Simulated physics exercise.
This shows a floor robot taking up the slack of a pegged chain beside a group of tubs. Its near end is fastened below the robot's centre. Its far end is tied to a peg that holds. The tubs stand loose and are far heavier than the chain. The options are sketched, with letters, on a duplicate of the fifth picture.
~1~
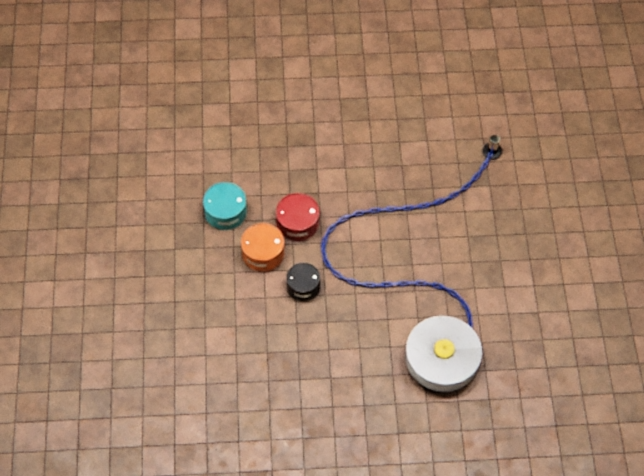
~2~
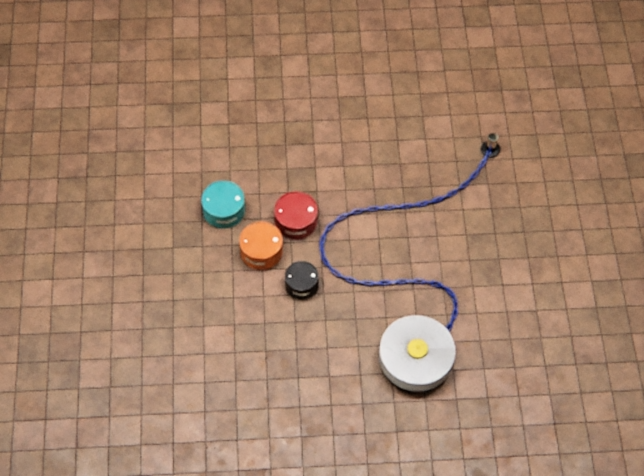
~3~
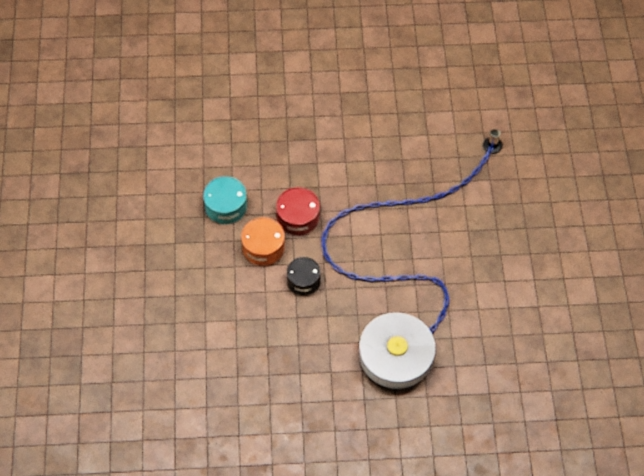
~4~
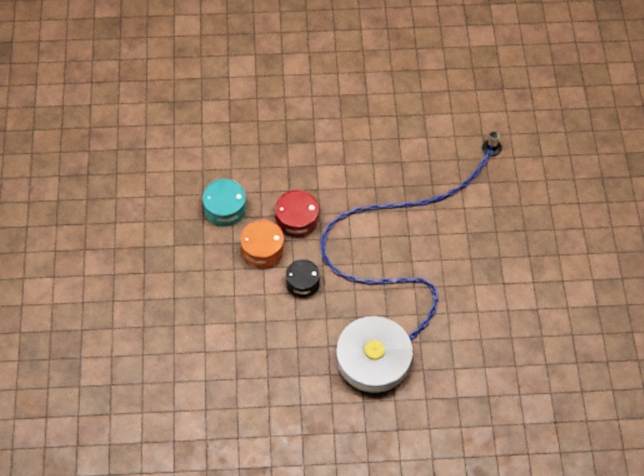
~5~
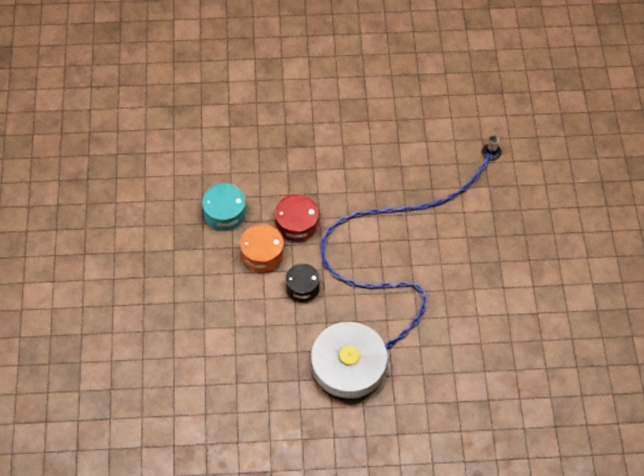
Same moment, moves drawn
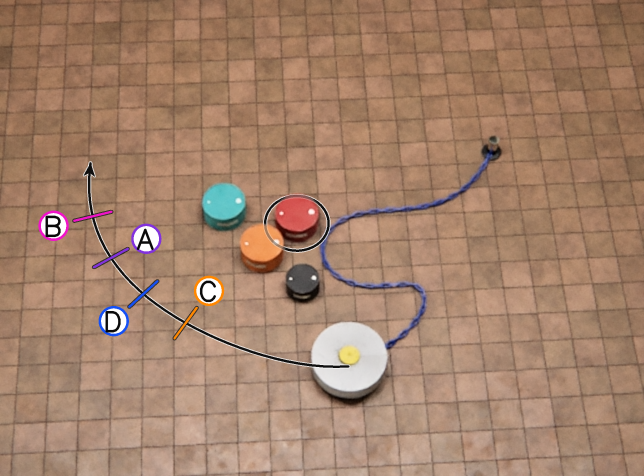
The clip shows a round white robot with a yellow centre moving steadily left across a tiled floor, shifting the nearby part of a curving blue line, while the dark peg and four coloured tubs stay in place.
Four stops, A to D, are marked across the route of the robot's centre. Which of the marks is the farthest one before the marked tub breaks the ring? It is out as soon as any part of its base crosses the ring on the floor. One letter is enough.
Mark B.
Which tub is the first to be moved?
The black tub.
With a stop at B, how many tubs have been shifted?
One.
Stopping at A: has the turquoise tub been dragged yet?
No.
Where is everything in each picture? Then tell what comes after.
The first picture shows peg (494, 145); orange tub (263, 247); black tub (303, 282).
The second picture shows robot (417, 354); turquoise tub (224, 204).
The third picture shows robot (397, 351); orange tub (263, 242).
The fourth picture shows robot (374, 355); red tub (297, 214).
The fifth picture shows robot (349, 361); peg (493, 146); orange tub (262, 248); black tub (303, 283).
On the marked copy, A at (111, 258); B at (93, 216); C at (186, 323); D at (143, 294); the ring at (297, 223); the route from (349, 366) via (157, 304) to (91, 163).
Following B. Soon after the start, robot (233, 340); red tub (297, 218).
Later, robot (136, 282); red tub (297, 218).
In the end, robot (91, 210); black tub (299, 255); red tub (297, 218); the red tub is still in its ring.
As for the rest, A is safe but short; C is safe but short; D is safe but short.
